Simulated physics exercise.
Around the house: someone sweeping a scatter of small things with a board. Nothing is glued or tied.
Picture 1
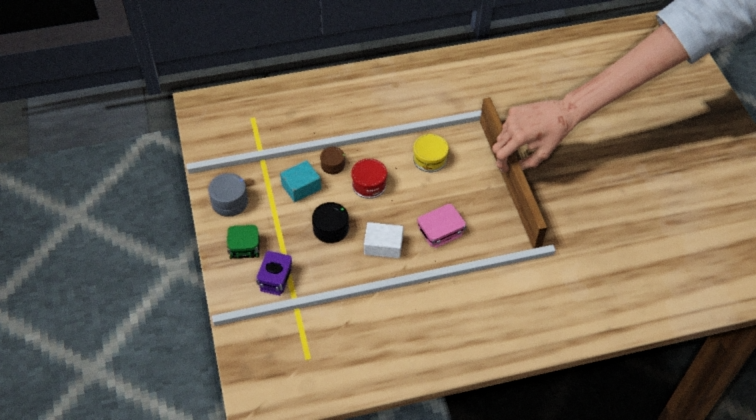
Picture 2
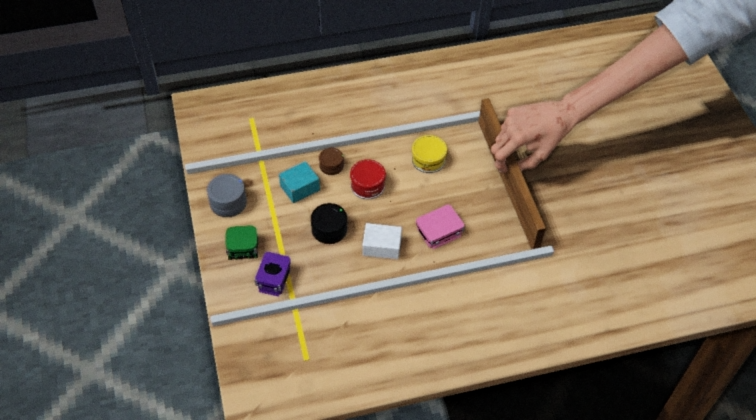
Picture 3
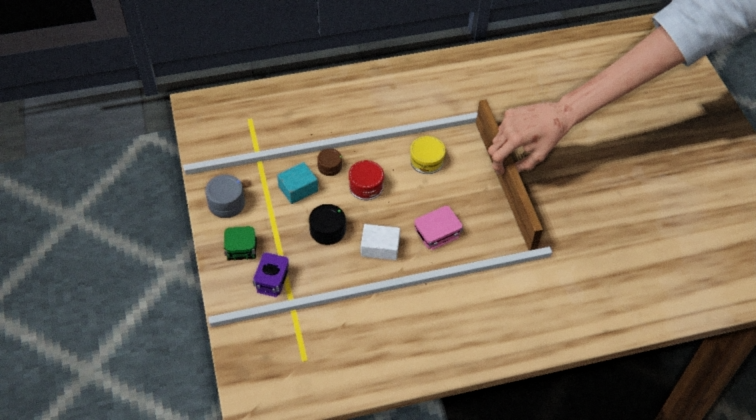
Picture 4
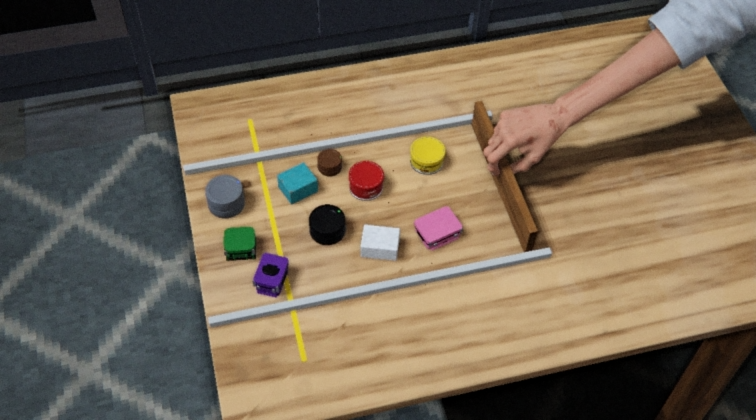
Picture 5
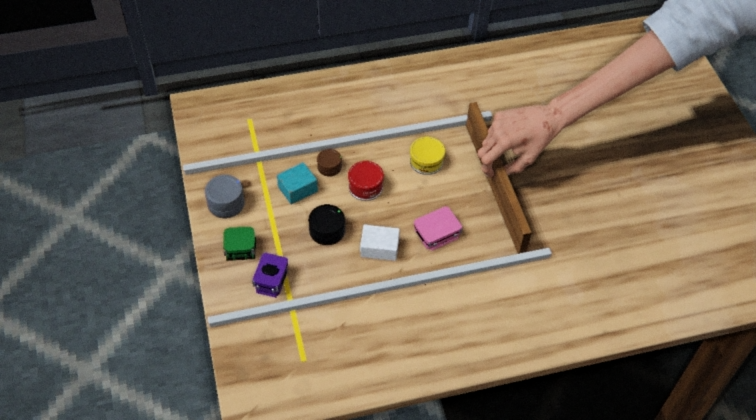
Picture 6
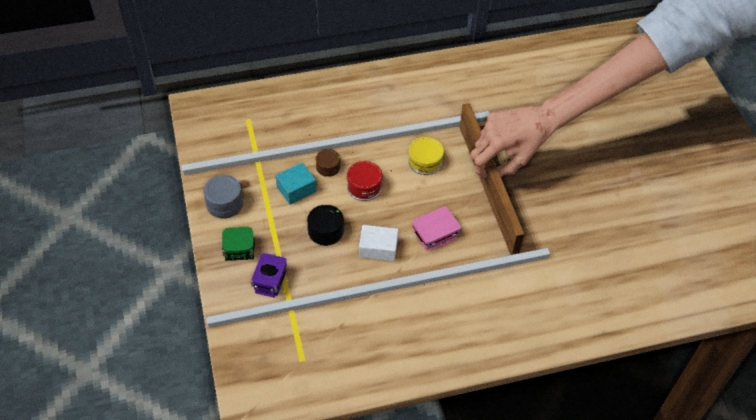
A wooden board, held by a hand, slides slightly left toward small scattered objects on a table.
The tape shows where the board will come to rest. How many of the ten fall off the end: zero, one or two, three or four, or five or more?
As it turns out, the number that fall off is one or two.
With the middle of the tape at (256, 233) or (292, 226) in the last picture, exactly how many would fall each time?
Try by try, 3 and 0.
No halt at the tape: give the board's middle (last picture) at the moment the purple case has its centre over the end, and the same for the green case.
Near (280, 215) and (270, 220).
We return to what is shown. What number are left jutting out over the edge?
1 of them.
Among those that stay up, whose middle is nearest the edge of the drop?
It is the green case.
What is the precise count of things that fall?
It comes to 2.
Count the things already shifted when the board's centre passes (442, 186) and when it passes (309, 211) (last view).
First 2, then 10.
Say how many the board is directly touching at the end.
It touches 3.
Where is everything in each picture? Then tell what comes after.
The first frame shows grey lid (228, 195); green case (244, 242); purple case (275, 274); board (511, 171); tape (278, 228).
The second frame shows green case (242, 243); turquoise block (299, 182).
The third frame shows purple case (272, 275); pink case (438, 228).
The fourth frame shows grey lid (225, 197); yellow pot (427, 156).
The fifth frame shows green case (240, 244); white block (380, 243).
The sixth frame shows grey lid (224, 197); green case (238, 244); purple case (270, 276); board (490, 177); tape (273, 229).
Early on, none off yet; grey lid at rest near (224, 197); green case at rest near (238, 244); purple case at rest near (270, 276).
A while later, none off yet; grey lid travelled a little near (210, 200); green case travelled a little near (229, 248); purple case travelled about its own width near (228, 291).
Finally, the number that fall off is one or two; lost, purple case and grey lid.
